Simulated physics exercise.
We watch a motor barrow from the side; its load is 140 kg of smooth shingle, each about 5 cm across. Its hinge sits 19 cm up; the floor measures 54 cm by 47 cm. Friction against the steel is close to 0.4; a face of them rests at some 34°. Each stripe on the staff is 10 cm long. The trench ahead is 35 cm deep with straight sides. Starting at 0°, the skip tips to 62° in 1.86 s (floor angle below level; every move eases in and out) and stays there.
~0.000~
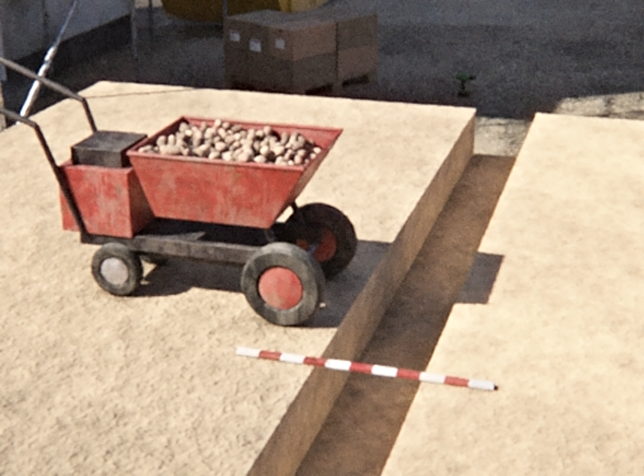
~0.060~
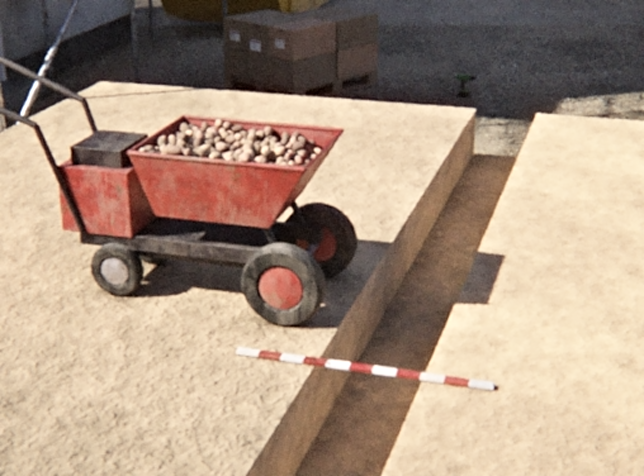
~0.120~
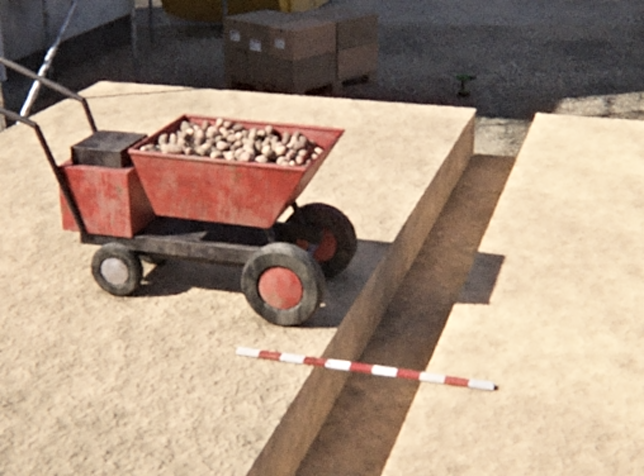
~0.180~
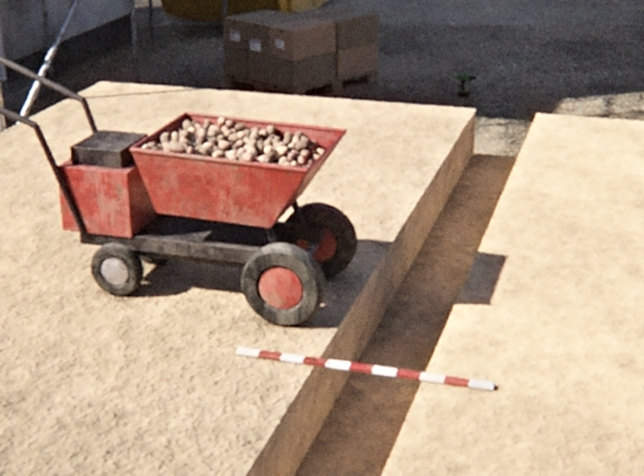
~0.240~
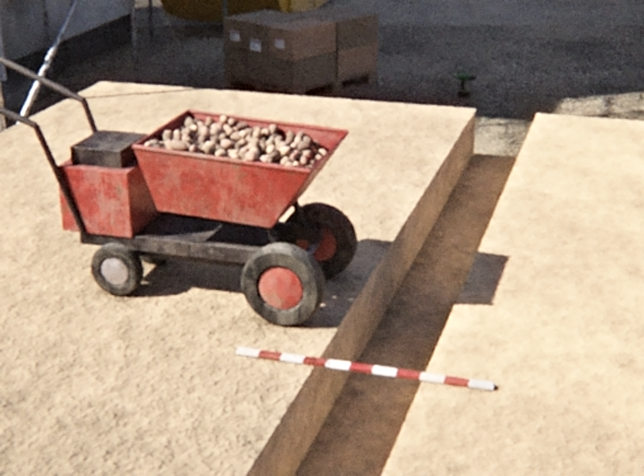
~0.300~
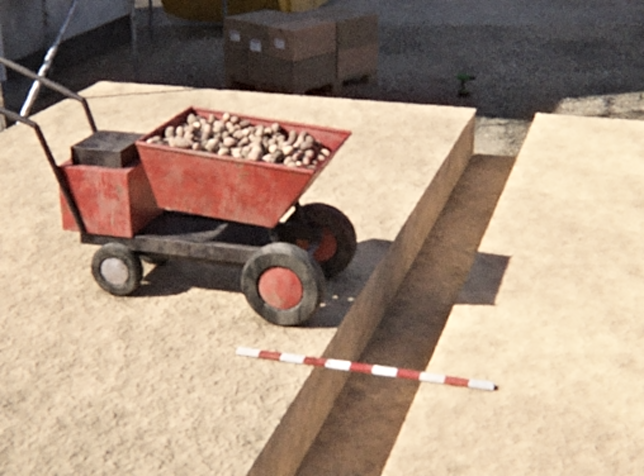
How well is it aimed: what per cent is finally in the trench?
Close to 39 in a hundred.
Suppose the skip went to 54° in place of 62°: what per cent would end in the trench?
In that case some 25 per cent.
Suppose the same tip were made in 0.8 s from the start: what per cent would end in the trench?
In that case some 25 per cent.
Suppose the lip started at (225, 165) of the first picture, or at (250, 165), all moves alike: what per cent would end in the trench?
First some 75, then 75 per cent.
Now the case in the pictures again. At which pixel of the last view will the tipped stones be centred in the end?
Near (456, 315).
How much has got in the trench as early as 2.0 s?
Some 10 per cent.
After 1.4 s the floor is at 53°; 99 % in the skip, 1 % in the trench; the foremost stones are at (405, 235).
After 2.0 s the floor is at 62°; 69 % in the skip, 10 % in the trench, 22 % past the trench; the foremost stones are at (538, 325).
After 2.3 s the floor is at 62°; 48 % in the skip, 15 % in the trench, 37 % past the trench; the foremost stones are at (618, 332).
After 4.3 s the floor is at 62°; 22 % in the skip, 39 % in the trench, 39 % past the trench; the foremost stones are past the picture's edge.
